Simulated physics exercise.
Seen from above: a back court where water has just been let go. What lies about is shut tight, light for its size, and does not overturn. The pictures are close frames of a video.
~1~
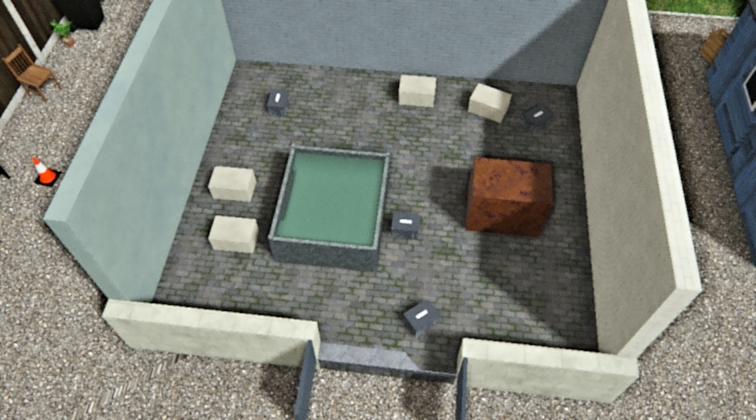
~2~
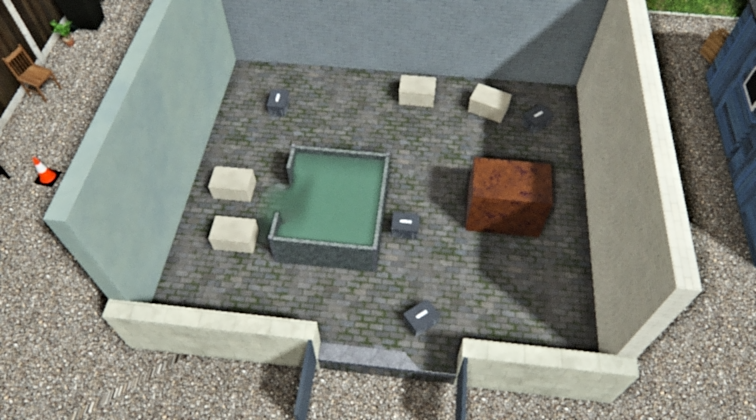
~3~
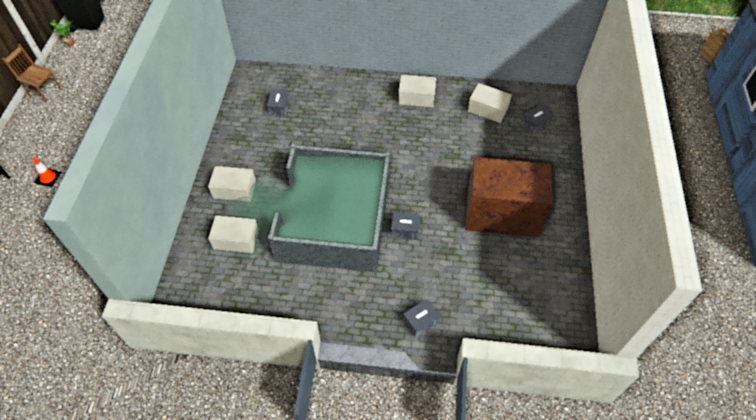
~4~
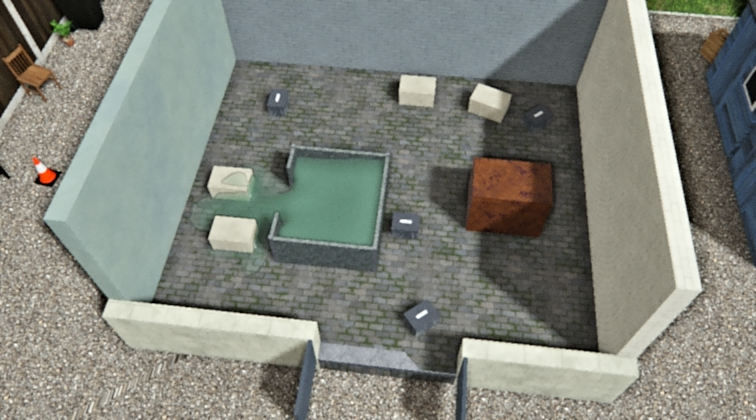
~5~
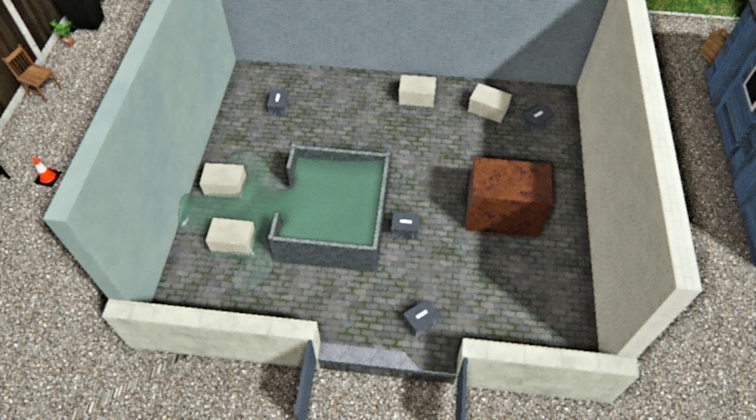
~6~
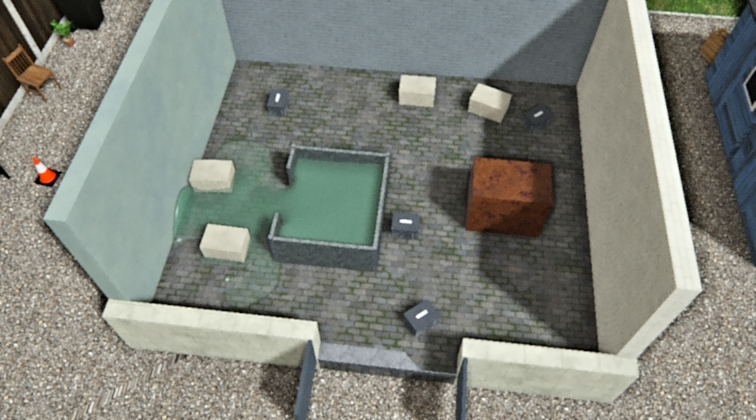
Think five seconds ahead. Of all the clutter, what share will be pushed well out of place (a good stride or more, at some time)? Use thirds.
It is one to two thirds.
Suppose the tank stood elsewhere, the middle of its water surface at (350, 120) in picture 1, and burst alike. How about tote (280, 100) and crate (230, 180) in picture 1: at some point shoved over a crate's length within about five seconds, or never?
One after the other: Yes, yes.
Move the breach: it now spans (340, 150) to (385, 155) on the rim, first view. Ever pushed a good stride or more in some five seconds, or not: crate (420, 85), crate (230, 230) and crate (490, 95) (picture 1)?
In turn: Moved that far, no, that far or more.
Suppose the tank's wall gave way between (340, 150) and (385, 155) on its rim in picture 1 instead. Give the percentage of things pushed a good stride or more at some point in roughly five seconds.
Near 40 in a hundred.
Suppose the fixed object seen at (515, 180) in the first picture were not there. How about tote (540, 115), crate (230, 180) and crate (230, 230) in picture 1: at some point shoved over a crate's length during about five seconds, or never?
In that order: No, moved that far, moved that far.
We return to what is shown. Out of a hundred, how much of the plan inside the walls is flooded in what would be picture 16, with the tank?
Near 30 in a hundred.
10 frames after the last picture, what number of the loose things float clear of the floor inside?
0 of them.
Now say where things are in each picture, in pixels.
The first frame shows a crate at (231, 178) rests on the ground; a crate at (232, 229), on the bottom; 0 of 8 have shifted.
The second frame shows a crate at (231, 178) rests on the ground; a crate at (232, 229) rests on the ground; 0 of 8 have shifted.
The third frame shows a crate at (231, 178) rests on the ground; a crate at (232, 229), on the bottom; 0 of 8 have shifted.
The fourth frame shows a crate at (230, 178) rests on the ground; a crate at (232, 229) rests on the ground; 0 of 8 have shifted.
The fifth frame shows a crate at (222, 174) rests on the ground, close to its start; a crate at (230, 231) rests on the ground, close to its start; 2 of 8 have shifted.
The sixth frame shows a crate at (211, 170) rests on the ground, a stride from its start; a crate at (224, 238) rests on the ground, close to its start; 2 of 8 have shifted.
A moment on, 1 of 8 are well off their spots; 0 afloat.
Next, 2 of 8 are well off their spots; 0 afloat.
Later, 3 of 8 are well off their spots; 0 afloat.
In the end, 4 of 8 are well off their spots, and 4 have been at some point; 0 afloat.
